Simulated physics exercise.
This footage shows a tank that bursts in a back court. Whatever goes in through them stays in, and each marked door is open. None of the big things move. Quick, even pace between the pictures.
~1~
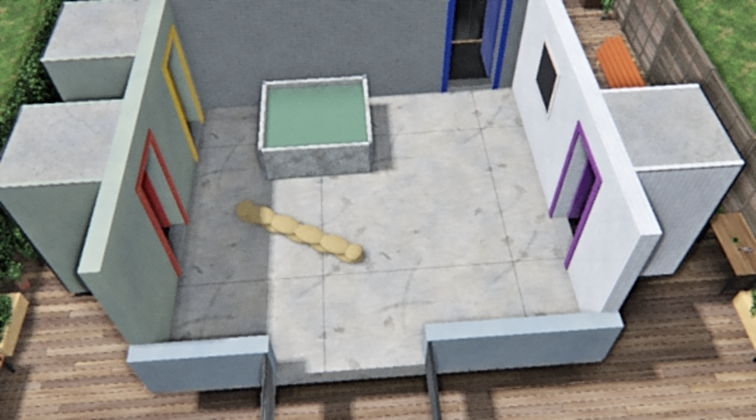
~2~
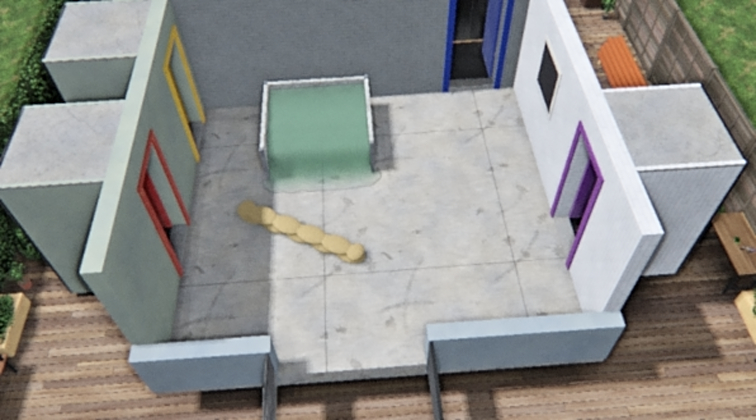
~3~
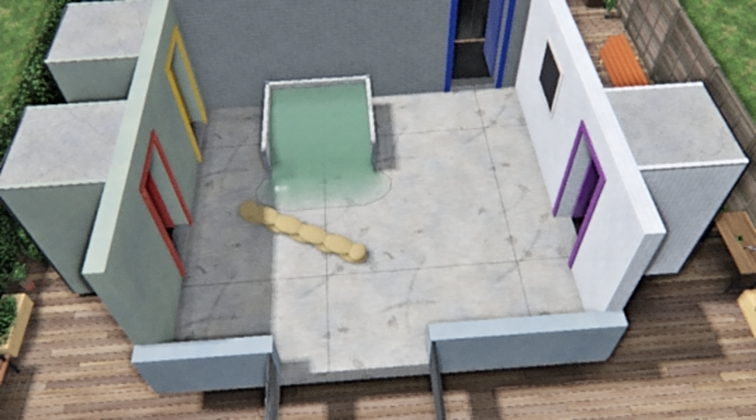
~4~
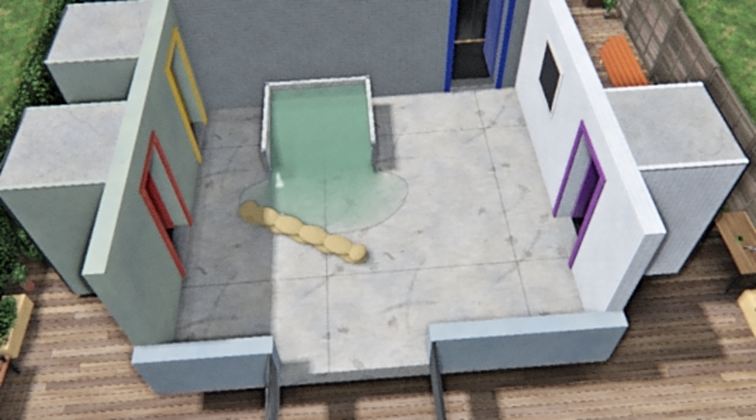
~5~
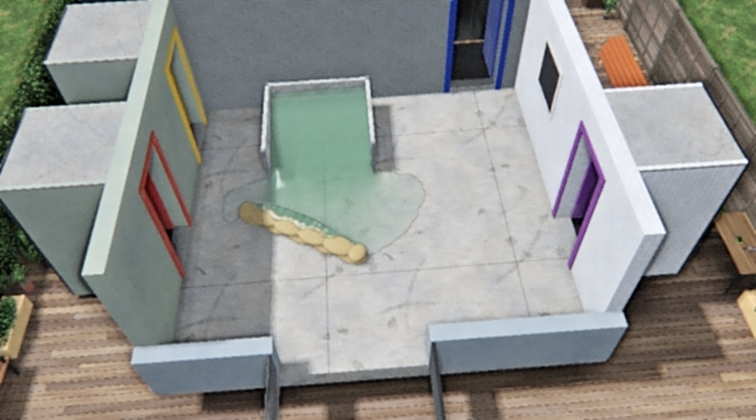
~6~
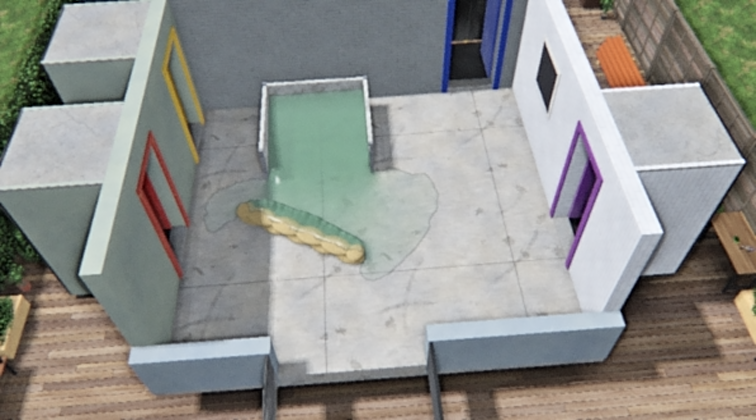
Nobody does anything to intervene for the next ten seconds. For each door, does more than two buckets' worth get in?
Door by door: The red door, no; the blue door, no; the yellow door, no; the purple door, yes.
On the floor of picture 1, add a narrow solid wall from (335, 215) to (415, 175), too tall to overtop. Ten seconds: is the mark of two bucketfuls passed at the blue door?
Looking at it, the blue one doesn't reach it.
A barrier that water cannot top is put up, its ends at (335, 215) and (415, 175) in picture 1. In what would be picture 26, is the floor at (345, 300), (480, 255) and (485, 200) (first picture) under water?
Log, spots one to three: Spared; swamped; swamped.
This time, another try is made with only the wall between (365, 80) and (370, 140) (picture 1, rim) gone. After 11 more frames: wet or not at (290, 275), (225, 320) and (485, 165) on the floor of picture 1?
Sequence: Spared / spared / wetted.
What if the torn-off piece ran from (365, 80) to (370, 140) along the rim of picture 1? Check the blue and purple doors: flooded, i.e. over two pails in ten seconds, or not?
Put simply: The blue one clears the cutoff; as for the purple one, it clears the cutoff.
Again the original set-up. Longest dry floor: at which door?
My answer: The one in blue.
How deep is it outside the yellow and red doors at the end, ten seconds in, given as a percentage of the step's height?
I reckon it's around 60 and then 90 per cent.
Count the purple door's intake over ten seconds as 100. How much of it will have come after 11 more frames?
About 0 %.
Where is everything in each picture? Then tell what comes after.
The water tank at (315, 115) is whole and still, in the first picture.
The front is at (377, 173), out from the gap at (320, 166), in the second picture.
Water pours out at (322, 167) and has run to (384, 188), in the third picture.
Water pours out at (322, 168) and has run to (396, 204), in the fourth picture.
Water pours out at (321, 169) and has run to (371, 250), in the fifth picture.
Water pours out at (319, 169) and has run to (375, 275), in the sixth picture.
A moment on, water covers 35 % of the floor; the red door wet at the sill, nothing in, the blue door not reached, the yellow door not reached, the purple door not reached.
Next, water covers 60 % of the floor; the red door wet at the sill, nothing in, the blue door not reached, the yellow door wet at the sill, nothing in, the purple door not reached.
Then, water covers 60 % of the floor; the red door wet at the sill, nothing in, the blue door not reached, the yellow door wet at the sill, nothing in, the purple door over two buckets in.
Later, water covers 90 % of the floor; the red door wet at the sill, nothing in, the blue door wet at the sill, nothing in, the yellow door wet at the sill, nothing in, the purple door far over two buckets in.
In the end, water covers 95 % of the floor; the red door wet at the sill, nothing in, the blue door under two buckets in, the yellow door wet at the sill, nothing in, the purple door far over two buckets in.
